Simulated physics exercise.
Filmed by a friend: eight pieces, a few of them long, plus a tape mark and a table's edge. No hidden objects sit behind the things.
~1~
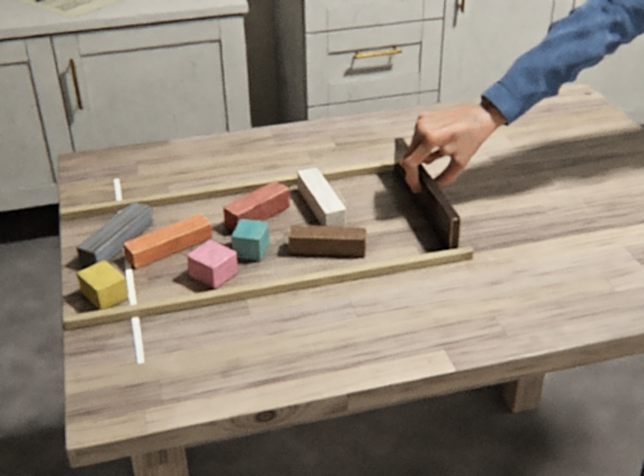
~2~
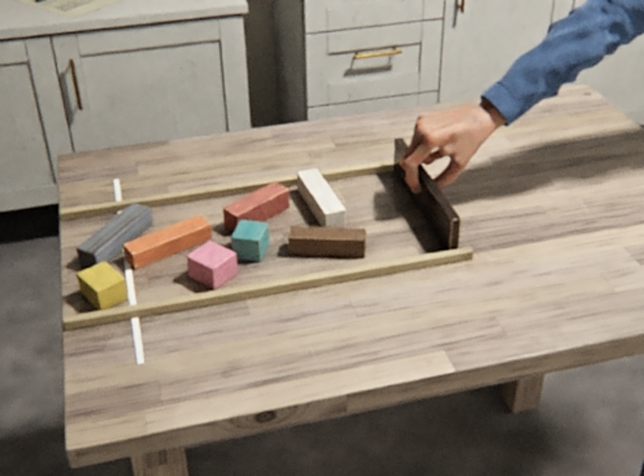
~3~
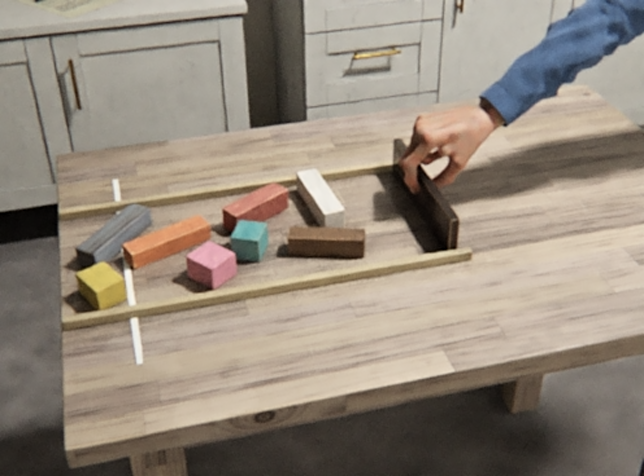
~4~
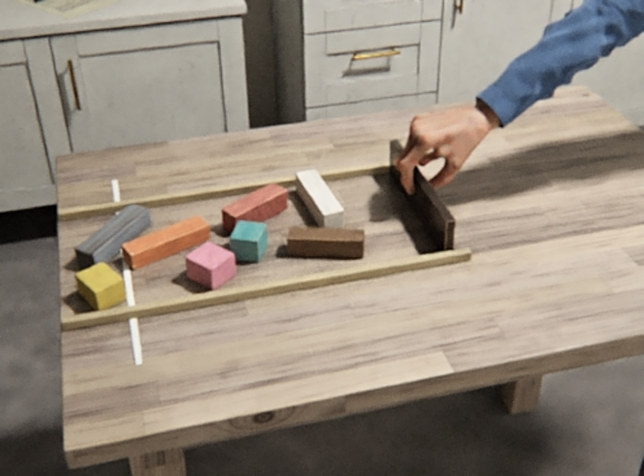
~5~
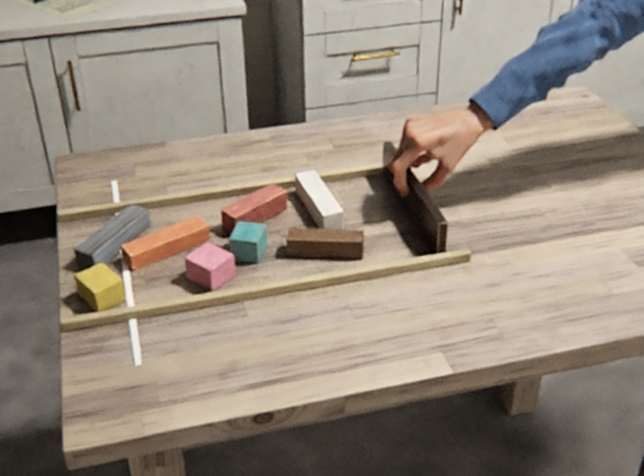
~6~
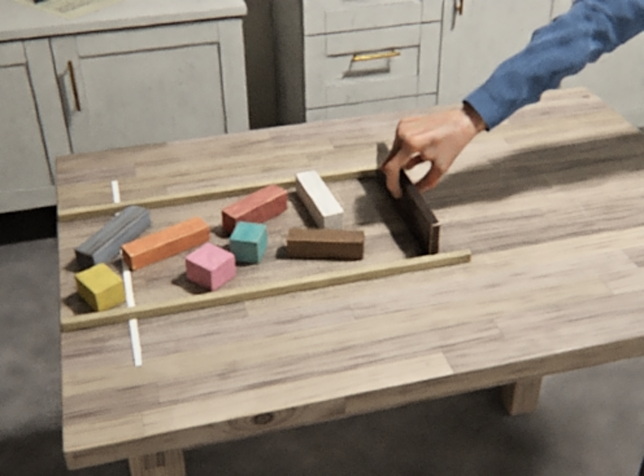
A hand in a blue sleeve grips a dark board standing on a pale wooden table, seen from above at an angle, with grey cabinets behind. Between two thin wooden strips lie grey, orange and yellow blocks near white tape at left, then pink, turquoise, red, white and brown ones. The hand slides the board slightly left, while the blocks show no clear movement.
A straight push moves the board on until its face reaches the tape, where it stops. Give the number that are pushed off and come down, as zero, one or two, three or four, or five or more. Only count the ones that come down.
What drops is a group of three or four.
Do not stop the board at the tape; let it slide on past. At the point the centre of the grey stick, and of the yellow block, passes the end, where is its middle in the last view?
Approx. (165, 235) for the first, approx. (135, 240) for the second.
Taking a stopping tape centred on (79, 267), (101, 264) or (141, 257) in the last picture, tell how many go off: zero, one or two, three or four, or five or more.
Taking them in turn, at least five; three or four; one to two.
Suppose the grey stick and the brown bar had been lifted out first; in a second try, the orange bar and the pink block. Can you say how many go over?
The count is 1 in the first case and 2 in the second.
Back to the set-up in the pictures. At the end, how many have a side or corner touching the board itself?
Number in contact with it: 2.
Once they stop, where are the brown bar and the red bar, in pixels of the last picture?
The brown bar finishes at (92, 270); the red bar finishes at (86, 229).
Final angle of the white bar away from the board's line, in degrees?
Roughly 0 degrees.
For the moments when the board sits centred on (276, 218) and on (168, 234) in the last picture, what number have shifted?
I get 5 at the one place and 8 at the other.
A little later, none off yet; yellow block at rest near (101, 288); grey stick at rest near (114, 237); orange bar at rest near (167, 243).
Next, none off yet; yellow block at rest near (101, 288); grey stick shifted a little near (103, 234); orange bar shifted a little near (120, 242).
When it is over, the number that fall off is three or four; down, turquoise block, orange bar, grey stick and yellow block.
